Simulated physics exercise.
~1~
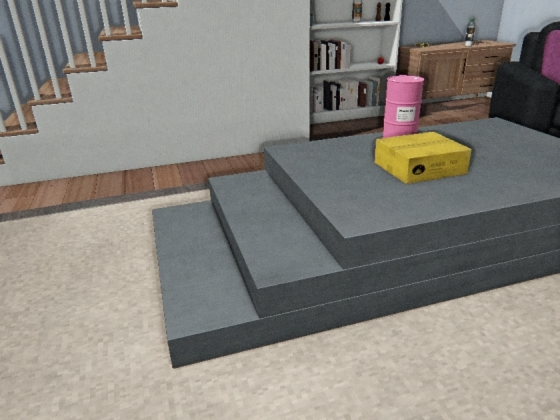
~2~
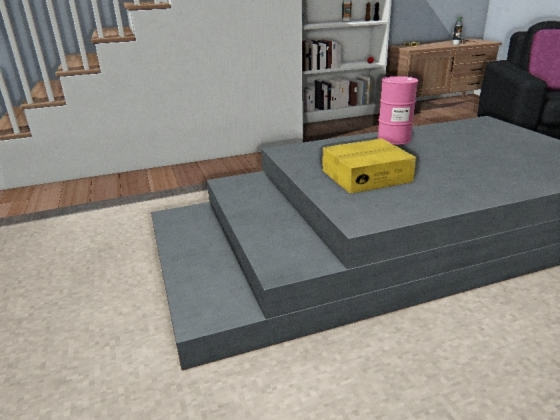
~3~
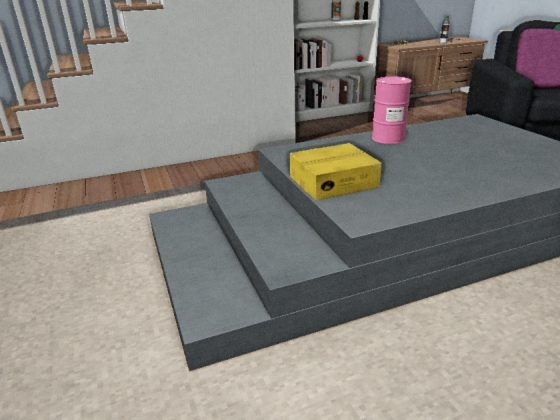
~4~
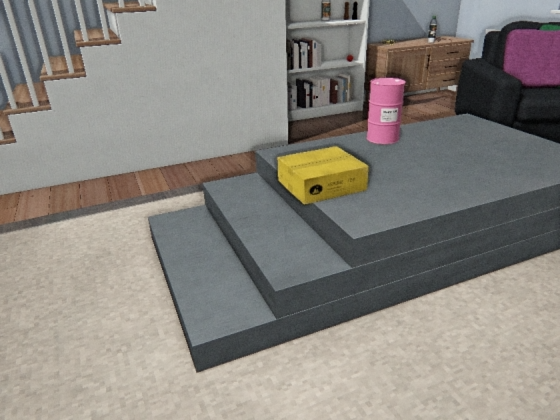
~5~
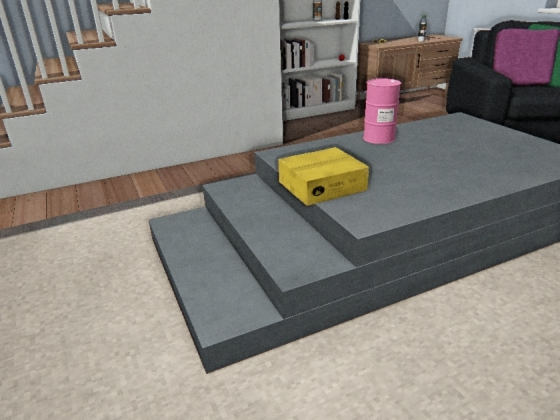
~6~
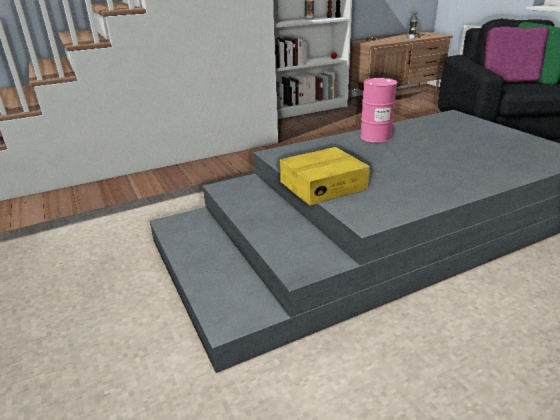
On a grey stepped landing, a yellow box slides left and stops near the edge.
